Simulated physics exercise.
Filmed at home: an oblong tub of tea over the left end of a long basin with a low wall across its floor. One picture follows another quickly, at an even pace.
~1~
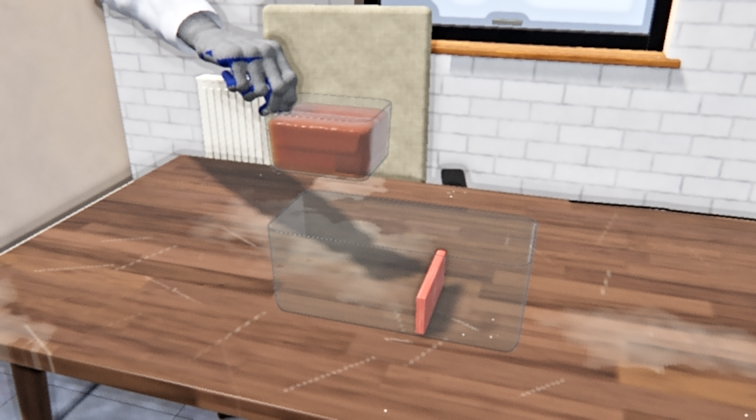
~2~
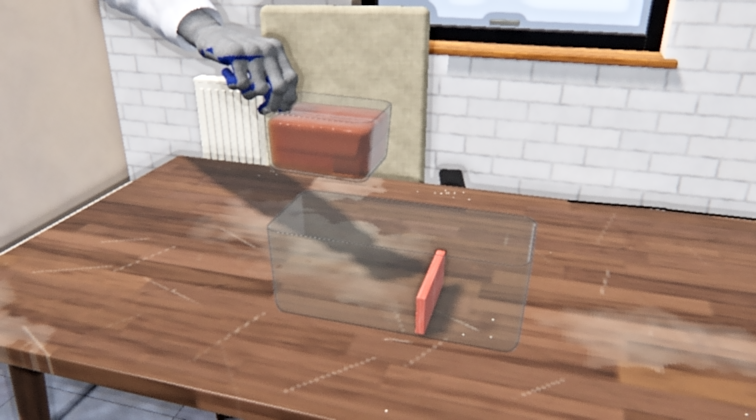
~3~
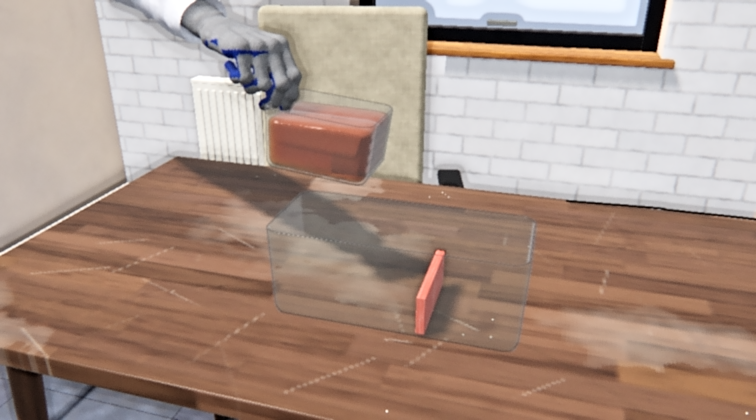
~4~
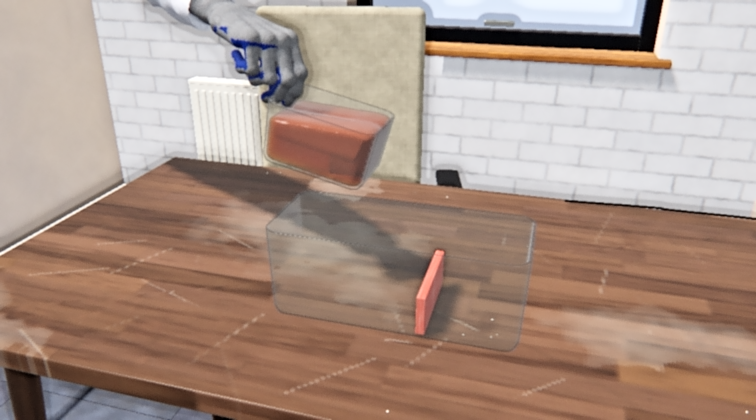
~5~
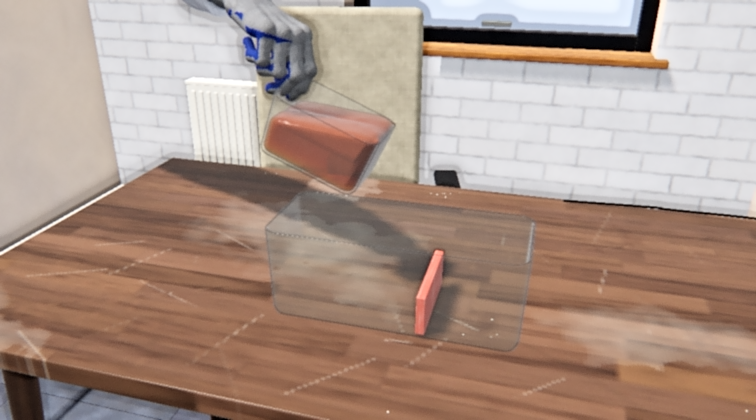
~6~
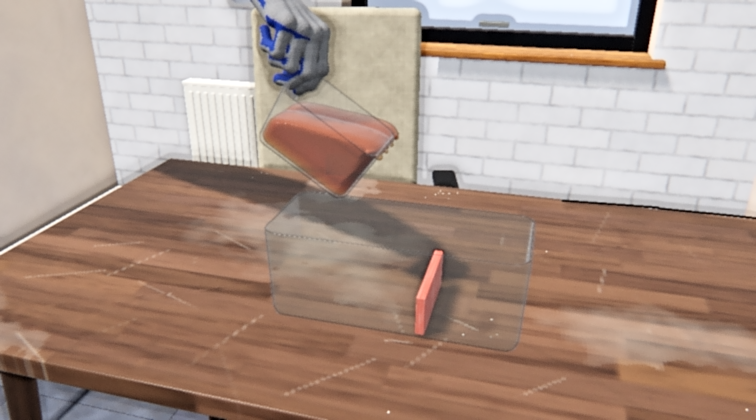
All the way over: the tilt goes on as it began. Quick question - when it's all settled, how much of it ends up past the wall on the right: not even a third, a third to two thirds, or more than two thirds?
I'd say not even a third.
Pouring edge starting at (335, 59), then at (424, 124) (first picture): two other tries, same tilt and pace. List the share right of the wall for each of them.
Roughly 5 % and 70 %.
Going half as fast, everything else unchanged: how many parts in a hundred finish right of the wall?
About 50 per cent.
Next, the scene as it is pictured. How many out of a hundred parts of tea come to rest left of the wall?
It comes to about 70 per cent.
A moment on, the oblong tub is tipped on its side and 26 per cent is still to pour, 24 is left of the wall and 14 right of it.
Next, the oblong tub is tipped on its side and 6 per cent is still to pour, 62 is left of the wall and 24 right of it.
Then the oblong tub is tipped on its side and 2 per cent is still to pour, 66 is left of the wall and 23 right of it.
Later the oblong tub is tipped on its side and 0 per cent is still to pour, 71 is left of the wall and 23 right of it.
In the end 71 per cent lies left of the wall, 24 right of it and 5 outside.
